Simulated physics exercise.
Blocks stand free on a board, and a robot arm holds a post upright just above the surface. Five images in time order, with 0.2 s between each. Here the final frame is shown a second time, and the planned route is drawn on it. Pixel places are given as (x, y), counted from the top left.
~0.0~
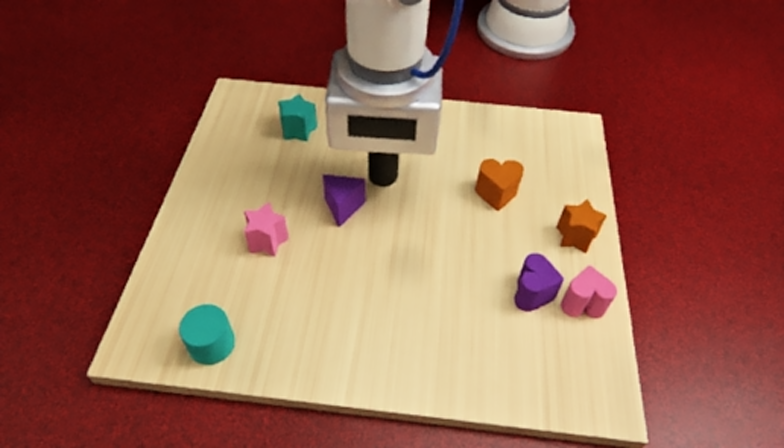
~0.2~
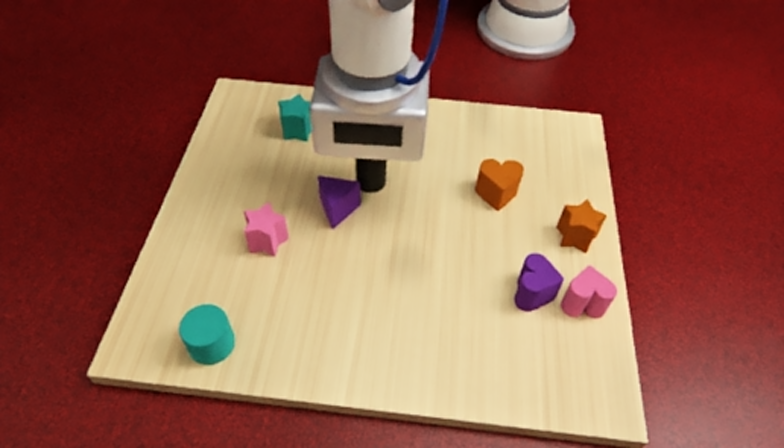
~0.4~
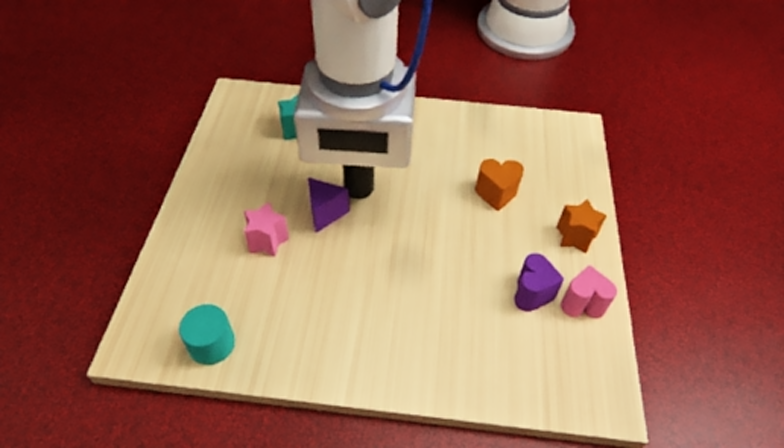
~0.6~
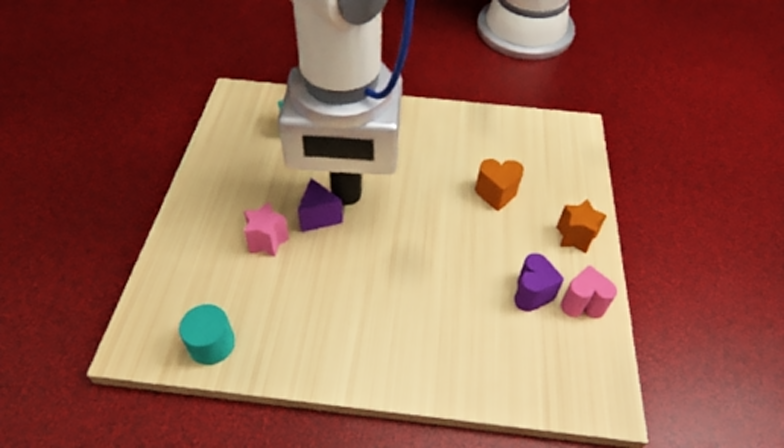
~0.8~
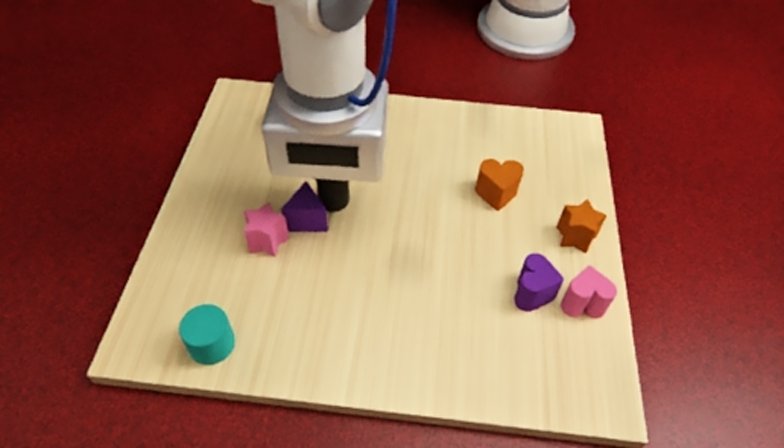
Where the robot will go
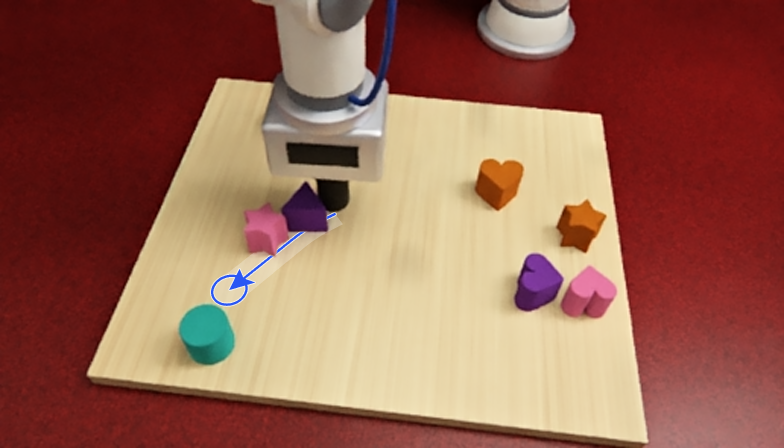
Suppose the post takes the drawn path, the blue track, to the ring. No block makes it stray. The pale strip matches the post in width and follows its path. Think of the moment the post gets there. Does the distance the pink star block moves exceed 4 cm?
Yes - that is the case.
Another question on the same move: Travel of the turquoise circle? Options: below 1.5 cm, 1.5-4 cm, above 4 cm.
If I had to pick, the turquoise circle travels less than 1.5 cm here.
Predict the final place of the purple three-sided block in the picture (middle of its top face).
At (245, 217).
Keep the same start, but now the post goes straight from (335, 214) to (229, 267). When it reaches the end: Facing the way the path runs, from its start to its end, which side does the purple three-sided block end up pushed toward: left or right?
Off to the right side.
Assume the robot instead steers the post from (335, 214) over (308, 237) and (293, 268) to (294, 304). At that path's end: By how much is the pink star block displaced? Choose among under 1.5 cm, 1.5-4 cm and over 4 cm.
The pink star block ends up a moderate distance away, 1.5 to 4 cm.
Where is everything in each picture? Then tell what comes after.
In the first picture, post's lower end at (383, 177); turquoise circle at (203, 324); pink star block at (262, 218); purple three-sided block at (342, 185).
In the second picture, post at (371, 183); purple three-sided block at (336, 187).
In the third picture, post at (359, 189); purple three-sided block at (323, 191).
In the fourth picture, post at (347, 195); purple three-sided block at (317, 195).
In the fifth picture, post at (334, 201); turquoise circle at (203, 324); pink star block at (262, 218); purple three-sided block at (304, 199).
Drawn move, from (335, 214) via (282, 248), ending at (229, 290).
What follows on the original path. One third of the way, post at (296, 223); pink star block at (235, 229), turned 15° anticlockwise; purple three-sided block at (264, 211), turned 35° clockwise.
Two thirds of the way, post at (261, 250); pink star block at (211, 235), turned 20° anticlockwise; purple three-sided block at (245, 217), turned 70° clockwise.
At the end, post at (225, 278); turquoise circle still; pink star block at (210, 235), turned 20° anticlockwise; purple three-sided block at (245, 217), turned 70° clockwise.
